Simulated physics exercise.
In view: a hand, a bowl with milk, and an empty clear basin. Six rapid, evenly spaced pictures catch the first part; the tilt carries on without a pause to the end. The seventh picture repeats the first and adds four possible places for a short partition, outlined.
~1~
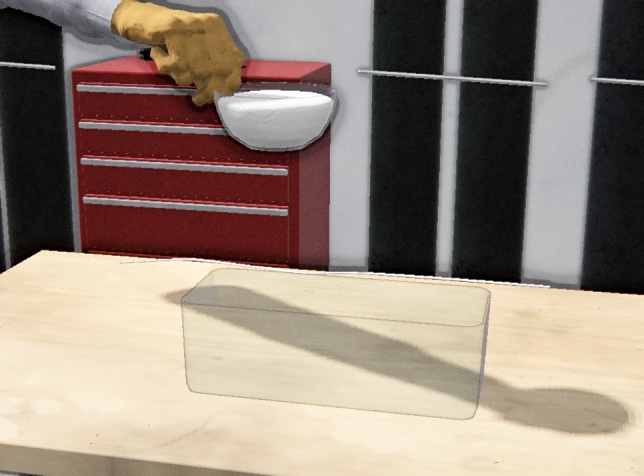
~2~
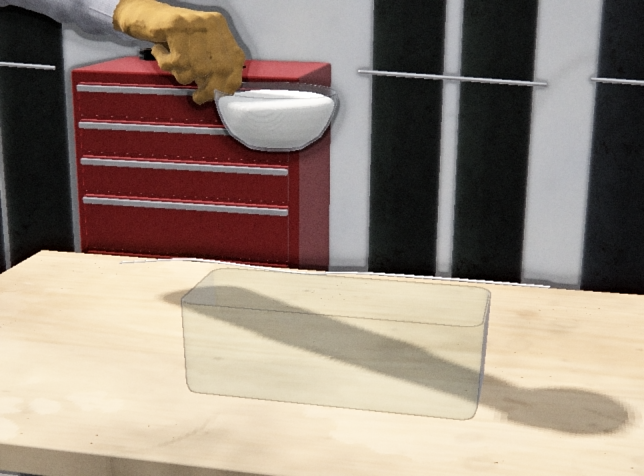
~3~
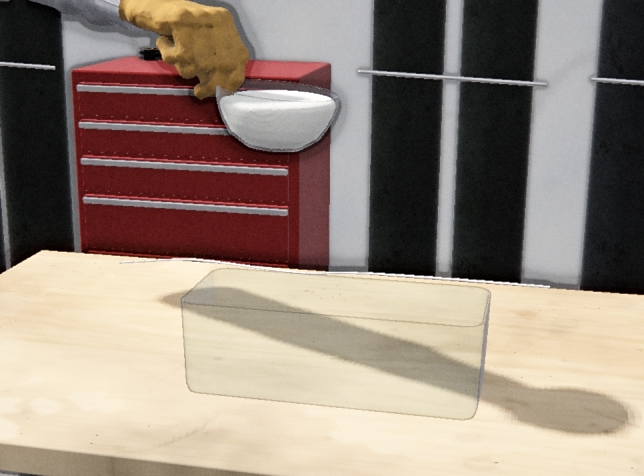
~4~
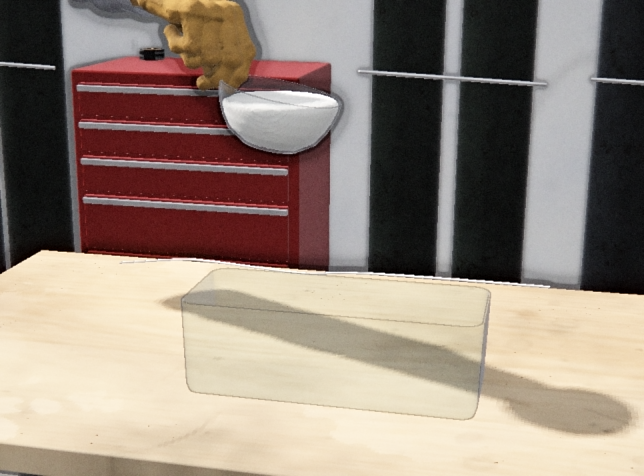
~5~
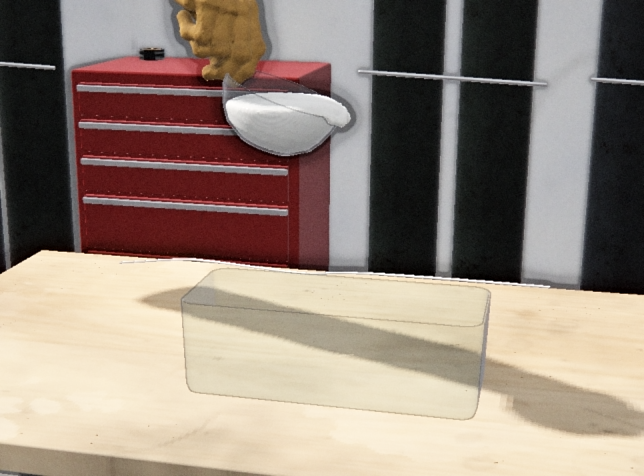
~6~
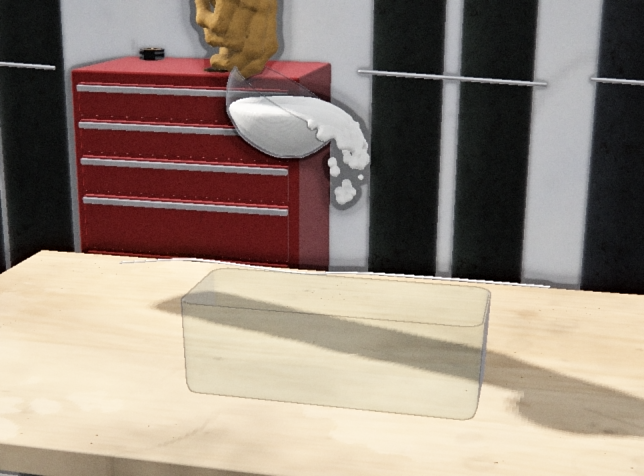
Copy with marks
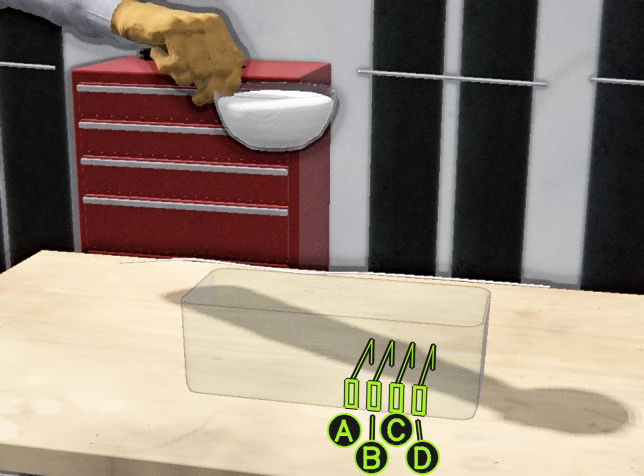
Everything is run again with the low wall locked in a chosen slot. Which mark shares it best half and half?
The answer is place C.
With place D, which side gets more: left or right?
More ends on the left.
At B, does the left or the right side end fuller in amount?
More ends on the right.
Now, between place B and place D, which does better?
B it is.
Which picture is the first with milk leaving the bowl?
Picture 5.
On the marked copy, A at (350, 413); B at (372, 416); C at (395, 418); D at (417, 420).
If A is chosen, about 20 % ends left of the wall and 79 % right of it.
If B is chosen, about 32 % ends left of the wall and 66 % right of it.
If C is chosen, about 52 % ends left of the wall and 47 % right of it.
If D is chosen, about 85 % ends left of the wall and 13 % right of it.
